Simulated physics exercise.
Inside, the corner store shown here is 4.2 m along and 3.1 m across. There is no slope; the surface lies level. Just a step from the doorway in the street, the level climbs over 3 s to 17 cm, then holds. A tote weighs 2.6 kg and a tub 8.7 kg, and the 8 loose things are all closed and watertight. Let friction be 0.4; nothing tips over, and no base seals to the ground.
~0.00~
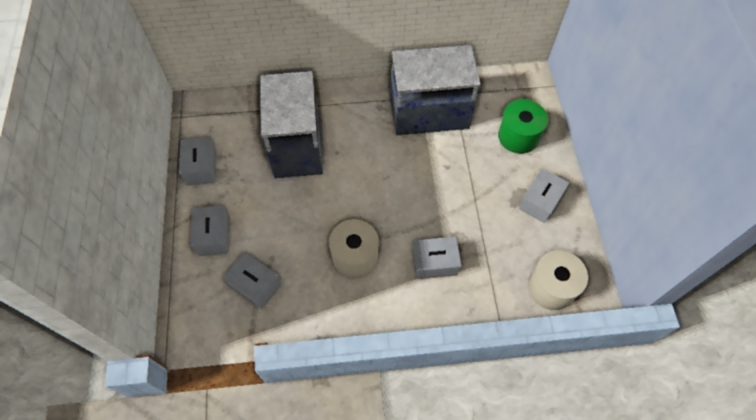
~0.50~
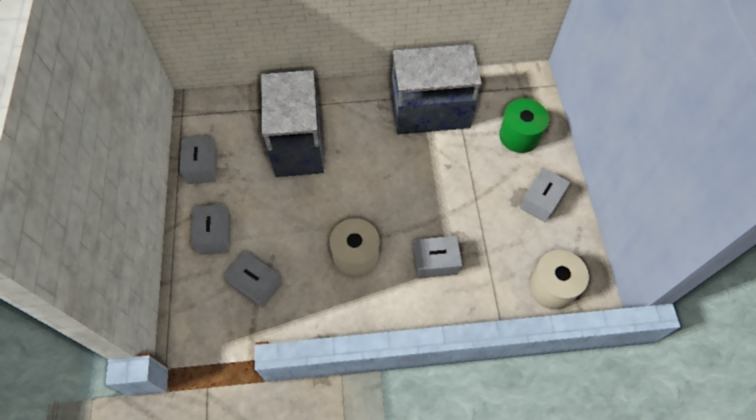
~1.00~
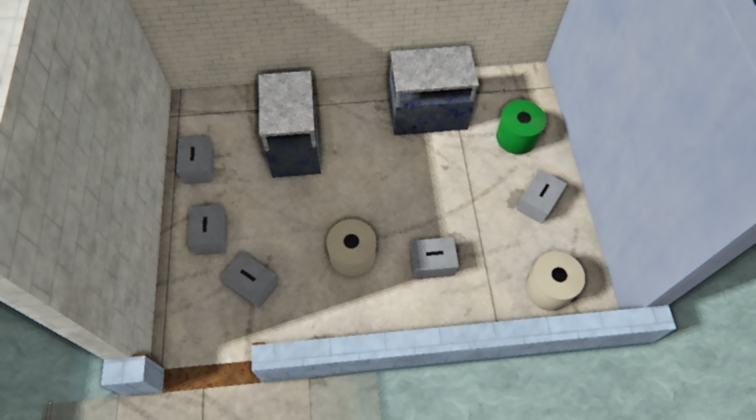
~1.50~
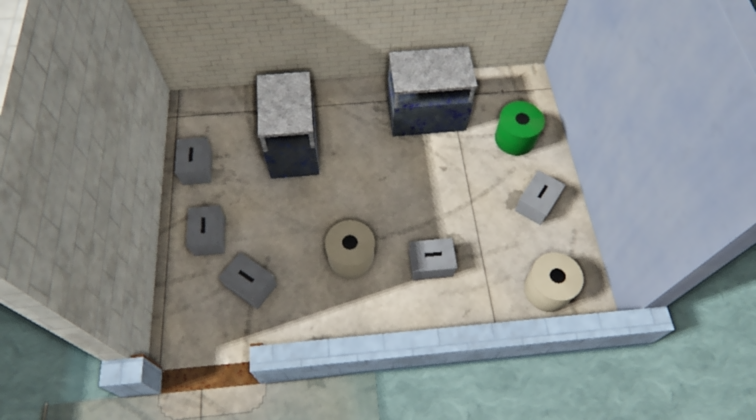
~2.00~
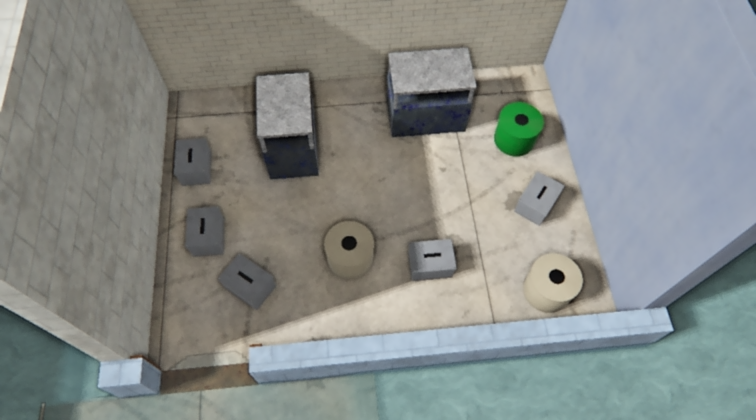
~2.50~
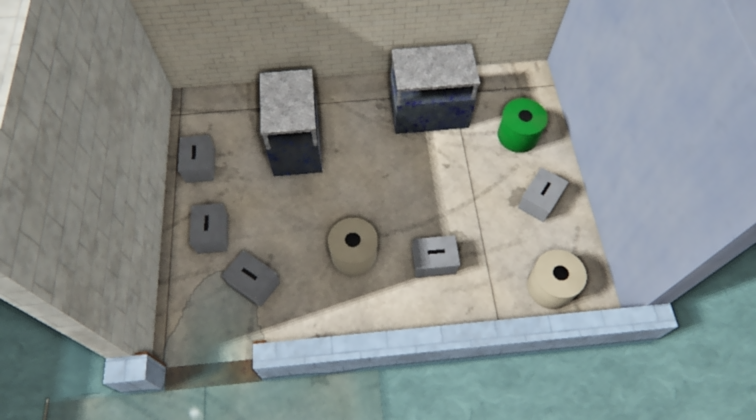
Water spreads across the street outside the walled room and begins seeping in through the doorway.
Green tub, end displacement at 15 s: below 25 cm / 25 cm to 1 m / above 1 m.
I reckon it goes some way, under a metre.
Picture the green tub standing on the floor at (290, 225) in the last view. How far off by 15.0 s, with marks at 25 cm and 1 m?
Short answer, it is taken a long way.
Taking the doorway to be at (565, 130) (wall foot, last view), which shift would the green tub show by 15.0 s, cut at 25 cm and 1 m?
Note: Green tub displaced a long way.
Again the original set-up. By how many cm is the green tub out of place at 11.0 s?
By then it has shifted roughly 0 cm.
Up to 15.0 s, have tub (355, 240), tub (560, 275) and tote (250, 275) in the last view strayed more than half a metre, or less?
In that order: Less, past it, over.
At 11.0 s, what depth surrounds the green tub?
5 cm or so.
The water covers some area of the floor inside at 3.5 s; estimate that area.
2.5 m2.
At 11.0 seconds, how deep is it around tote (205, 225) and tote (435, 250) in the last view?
Depth approx. 8 cm / 3 cm.
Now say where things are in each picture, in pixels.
In the first frame, the green tub at (526, 117) rests on the ground; water covers 0.0 m2; 0 of 8 have shifted.
In the second frame, the green tub at (527, 116), on the bottom; 0.0 m2 under water; 0 of 8 have shifted.
In the third frame, the green tub at (524, 118), on the bottom; 0.0 m2 under water; 0 of 8 have shifted.
In the fourth frame, the green tub at (522, 119) rests on the ground; 0.0 m2 under water; 0 of 8 have shifted.
In the fifth frame, the green tub at (522, 120), on the bottom; water covers 0.0 m2; 0 of 8 have shifted.
In the sixth frame, the green tub at (525, 116) rests on the ground; water covers 0.5 m2; 0 of 8 have shifted.
After 3.5 s the green tub is near (525, 116), 0.0 m from its start, aground; 0 afloat.
After 6.8 s the green tub is near (525, 116), 0.0 m from its start, aground; 2 afloat.
After 11.0 s the green tub is near (525, 116), 0.0 m from its start, aground; 5 afloat.
After 15.0 s the green tub is near (526, 58), 0.7 m from its start, afloat; 8 afloat.
